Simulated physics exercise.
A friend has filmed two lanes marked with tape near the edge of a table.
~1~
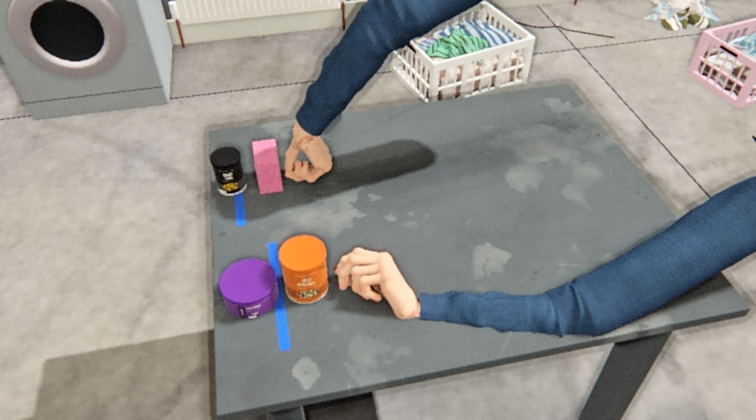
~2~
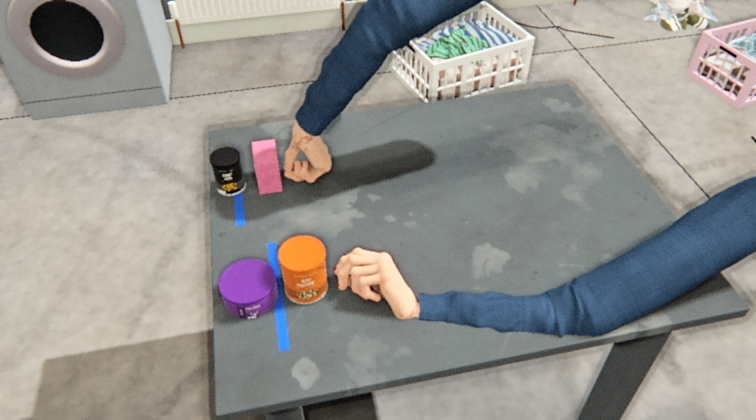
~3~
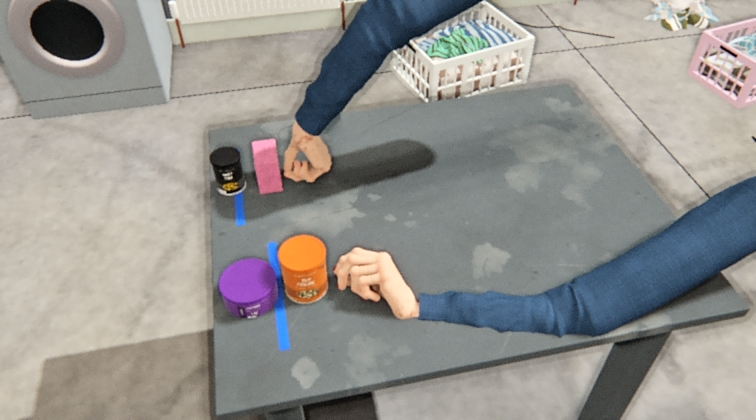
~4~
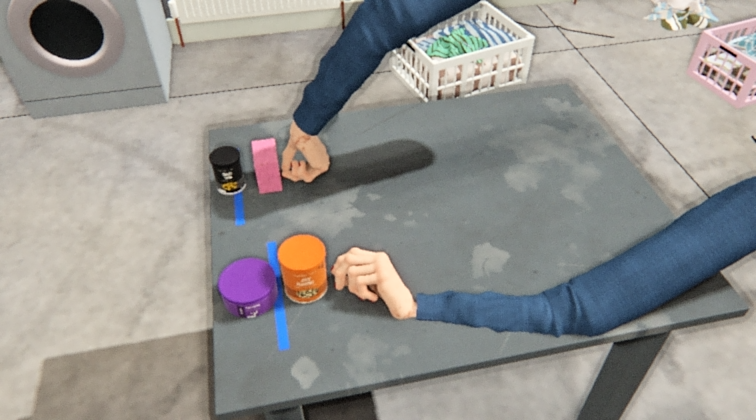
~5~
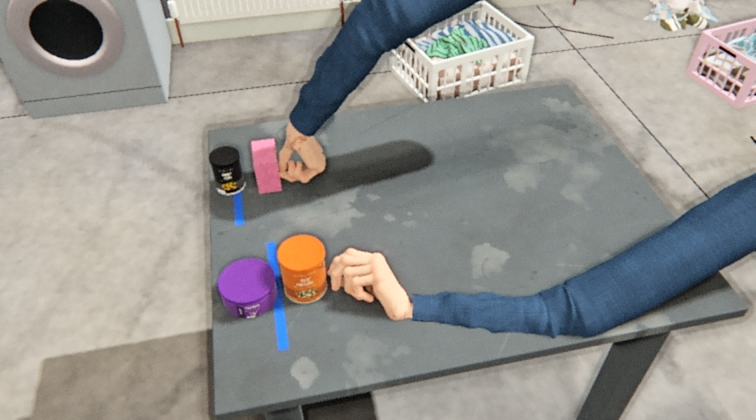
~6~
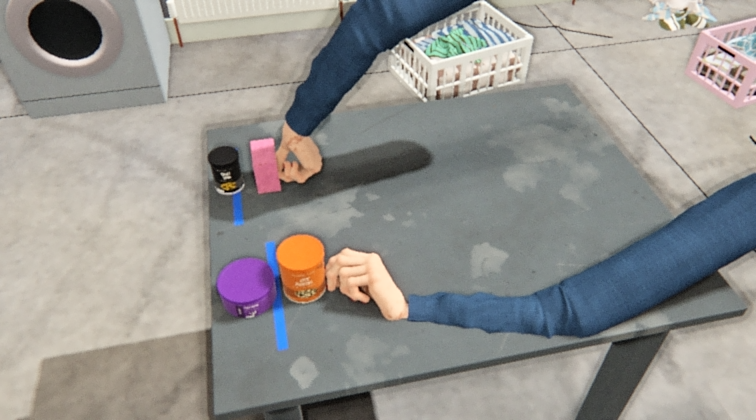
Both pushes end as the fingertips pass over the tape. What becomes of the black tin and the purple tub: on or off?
As it turns out, the black tin falls off the table; the purple tub falls off the table.
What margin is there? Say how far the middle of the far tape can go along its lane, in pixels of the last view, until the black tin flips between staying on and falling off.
Some 12 pixels, right.
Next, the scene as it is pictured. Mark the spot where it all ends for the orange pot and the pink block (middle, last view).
The orange pot around (245, 280); the pink block around (217, 173).
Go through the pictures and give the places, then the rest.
The first frame shows black tin (228, 172); purple tub (250, 288); pink block (267, 167).
The second frame shows purple tub (249, 289); orange pot (304, 271).
The third frame shows black tin (228, 171); pink block (267, 167).
The fourth frame shows purple tub (249, 288); orange pot (304, 270).
The fifth frame shows black tin (227, 171); pink block (266, 166).
The sixth frame shows black tin (226, 171); purple tub (248, 288); orange pot (303, 270).
Then, 1.30 s past the last view, black tin leaning 51° off how it started near (181, 197); purple tub leaning 14° off how it started near (195, 299).
Then, 1.58 s past the last view, black tin in the air near (199, 363); purple tub in the air near (179, 349).
Finally, the black tin drops to the floor, near (162, 389); the purple tub drops to the floor.
